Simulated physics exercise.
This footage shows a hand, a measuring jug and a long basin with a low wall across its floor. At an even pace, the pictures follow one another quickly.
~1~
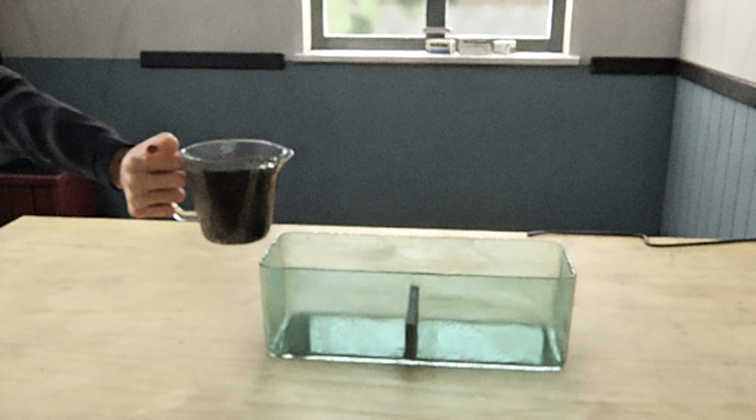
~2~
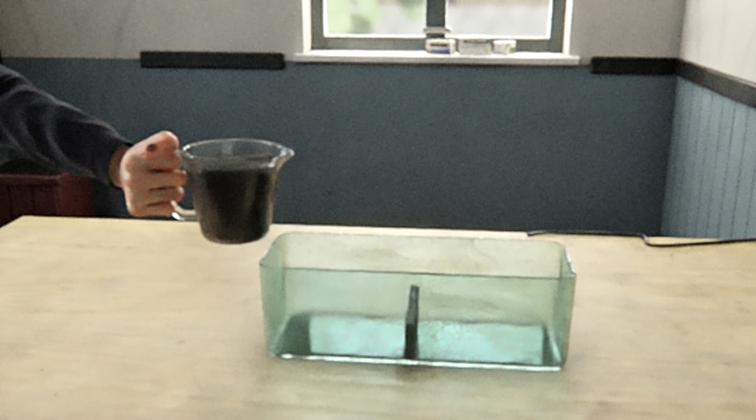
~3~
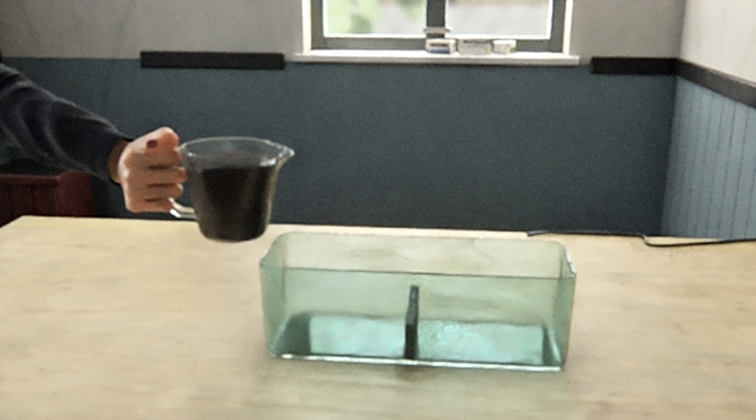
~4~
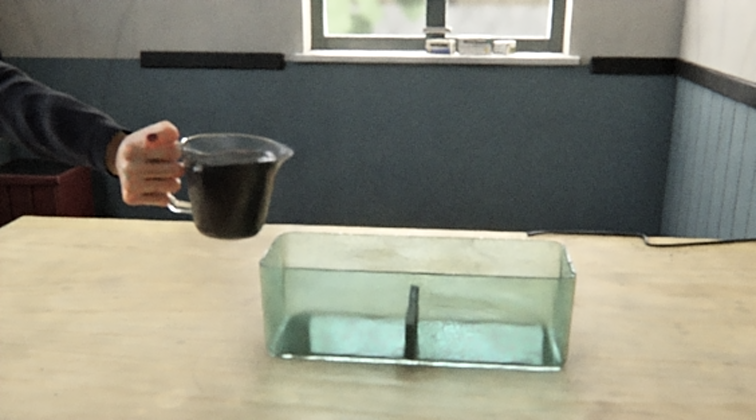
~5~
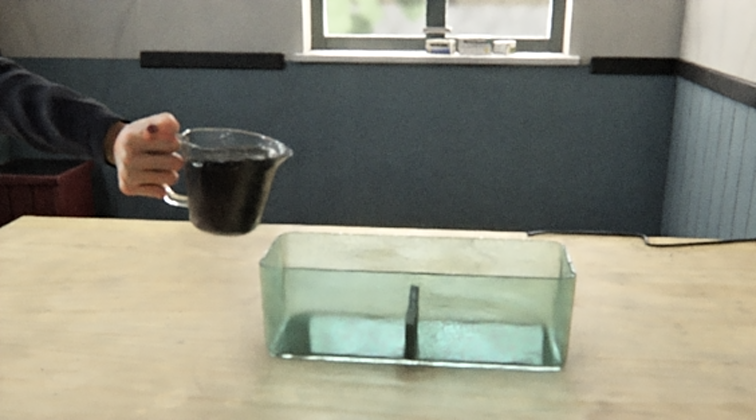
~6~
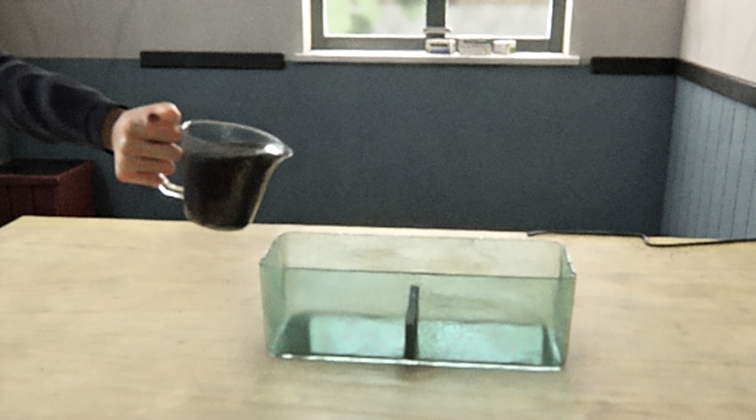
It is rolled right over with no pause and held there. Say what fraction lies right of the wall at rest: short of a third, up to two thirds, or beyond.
Looks to me like the right side of the wall gets short of a third.
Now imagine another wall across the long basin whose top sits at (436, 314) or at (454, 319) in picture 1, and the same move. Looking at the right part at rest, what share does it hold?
The first placement gives around 10 percent, the second 25 percent.
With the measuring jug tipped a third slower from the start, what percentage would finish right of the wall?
Roughly 5 in a hundred.
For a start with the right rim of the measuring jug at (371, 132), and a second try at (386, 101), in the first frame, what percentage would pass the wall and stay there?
You'd get 90 percent from the first and 85 percent from the second.
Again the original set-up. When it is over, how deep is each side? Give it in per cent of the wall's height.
Left: About 50; right: About 0.
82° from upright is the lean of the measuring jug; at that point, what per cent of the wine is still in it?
It keeps around 65 per cent at that angle.
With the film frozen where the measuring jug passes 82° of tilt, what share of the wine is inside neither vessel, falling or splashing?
It comes to around 30 per cent.
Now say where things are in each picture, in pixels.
In the first picture, it leans 0°; its right rim is at (293, 153); the wine meets the walls at (191, 161) and (280, 164); the long basin's rim runs from (270, 250) to (570, 261); the wall's top is at (412, 304).
In the second picture, it leans 1°; its right rim is at (293, 153); the wine meets the walls at (191, 161) and (280, 163).
In the third picture, it leans 2°; its right rim is at (293, 153); the wine meets the walls at (191, 160) and (280, 161).
In the fourth picture, it leans 5°; its right rim is at (292, 153); the wine meets the walls at (191, 158) and (281, 158).
In the fifth picture, it leans 9°; its right rim is at (292, 153); the wine meets the walls at (190, 155) and (282, 155).
In the sixth picture, it leans 13°; its right rim is at (292, 154); the wine meets the walls at (189, 149) and (283, 152).
A moment on, the measuring jug is tipped on its side and 66 per cent is still to pour, 5 is left of the wall and 0 right of it.
Next, the measuring jug is tipped right over and 4 per cent is still to pour, 65 is left of the wall and 1 right of it.
Then the measuring jug is tipped right over and 0 per cent is still to pour, 86 is left of the wall and 3 right of it.
Later the measuring jug is tipped right over and 0 per cent is still to pour, 86 is left of the wall and 4 right of it.
At rest 86 per cent lies left of the wall, 4 right of it and 10 outside.
